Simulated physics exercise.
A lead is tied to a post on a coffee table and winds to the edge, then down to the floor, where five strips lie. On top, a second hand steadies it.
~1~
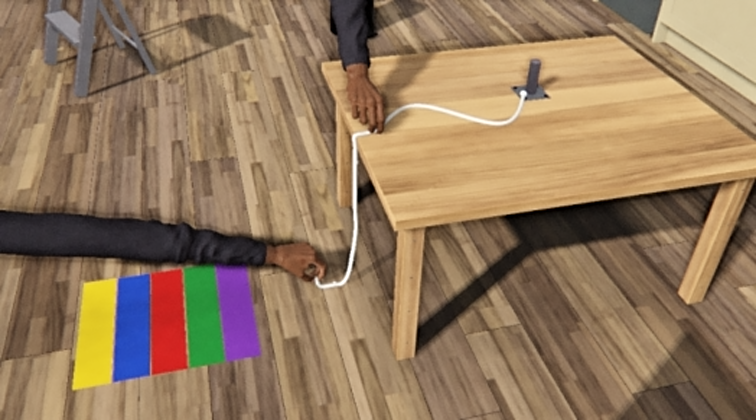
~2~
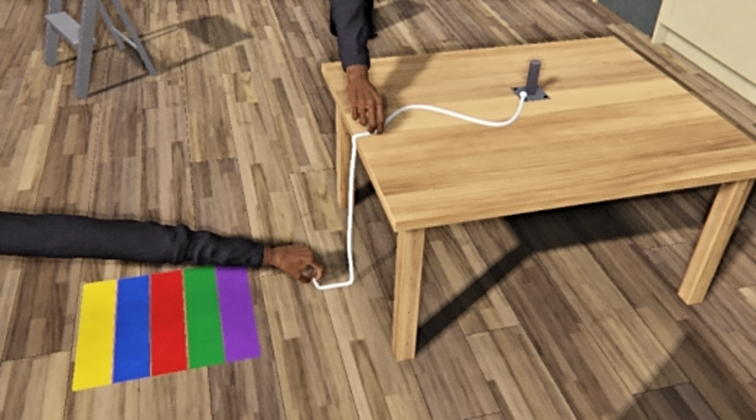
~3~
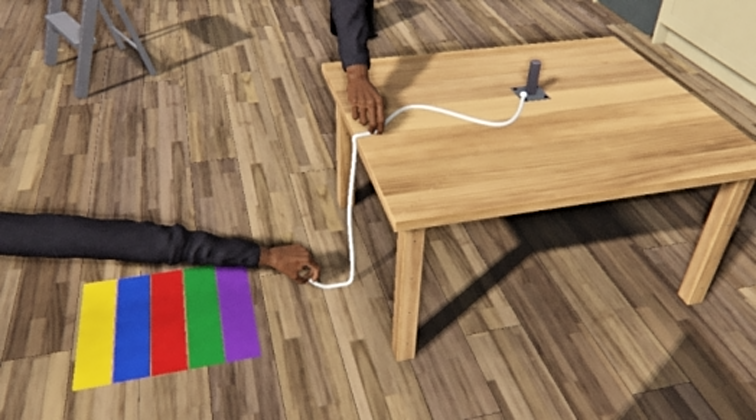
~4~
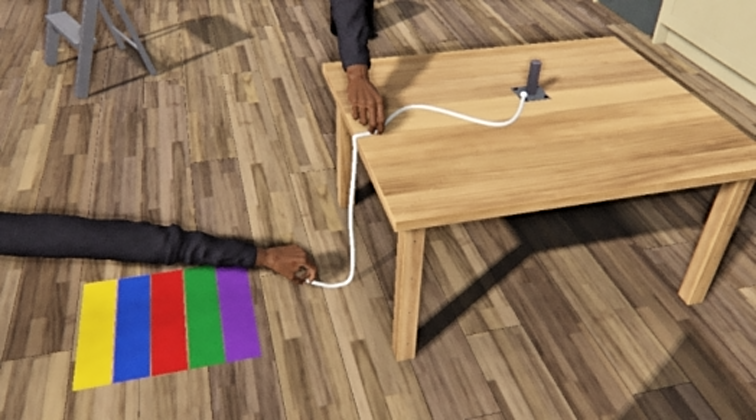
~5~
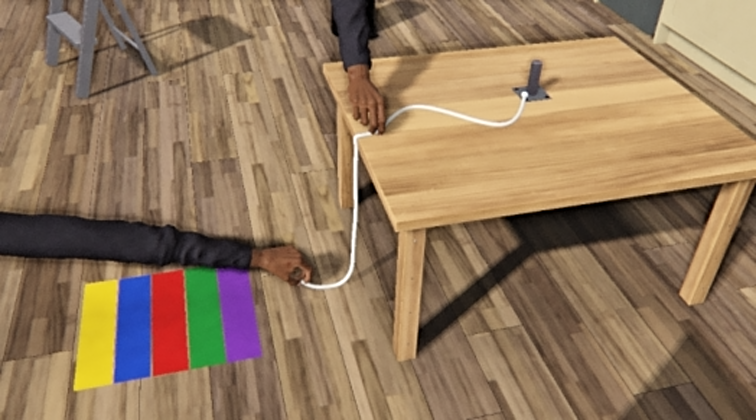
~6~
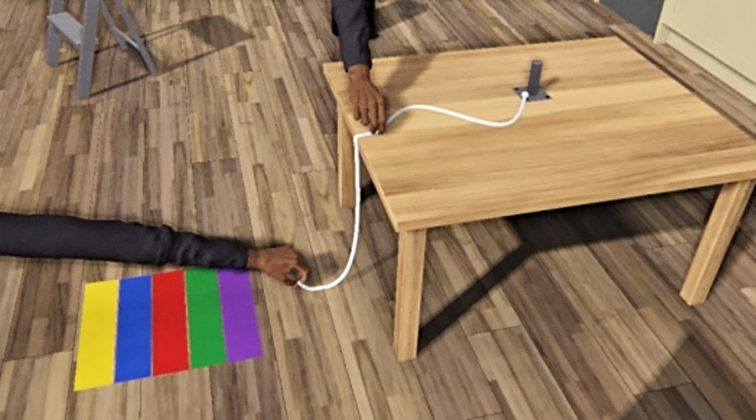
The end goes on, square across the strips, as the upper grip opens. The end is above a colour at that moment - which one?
The blue one.
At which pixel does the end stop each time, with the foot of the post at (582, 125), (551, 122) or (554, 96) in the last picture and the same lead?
One per try, in order: (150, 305), (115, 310), (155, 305).
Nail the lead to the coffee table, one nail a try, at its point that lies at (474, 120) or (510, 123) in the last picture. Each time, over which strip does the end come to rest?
First try red, second try red.
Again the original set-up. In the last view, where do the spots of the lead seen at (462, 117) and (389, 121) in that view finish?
The first one ends up at (427, 116) and the second one at (345, 143).
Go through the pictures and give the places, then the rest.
End (316, 278); purple (241, 339); green (205, 345); red (169, 351); blue (132, 358); yellow (93, 365), in the first picture.
End (314, 280); lead through (520, 110) (465, 118) (399, 111) (355, 147) (351, 212) (352, 266), in the second picture.
End (310, 280), in the third picture.
End (307, 281); lead through (520, 110) (465, 118) (400, 111) (356, 147) (351, 212) (353, 265), in the fourth picture.
End (303, 282), in the fifth picture.
End (299, 283); lead through (521, 110) (466, 118) (401, 111) (357, 147) (358, 211) (349, 266), in the sixth picture.
Early on, end near (190, 300); over green.
Midway, end near (153, 306); over red.
At the end of the slack, end near (130, 310); over blue. The end stops over the blue strip.
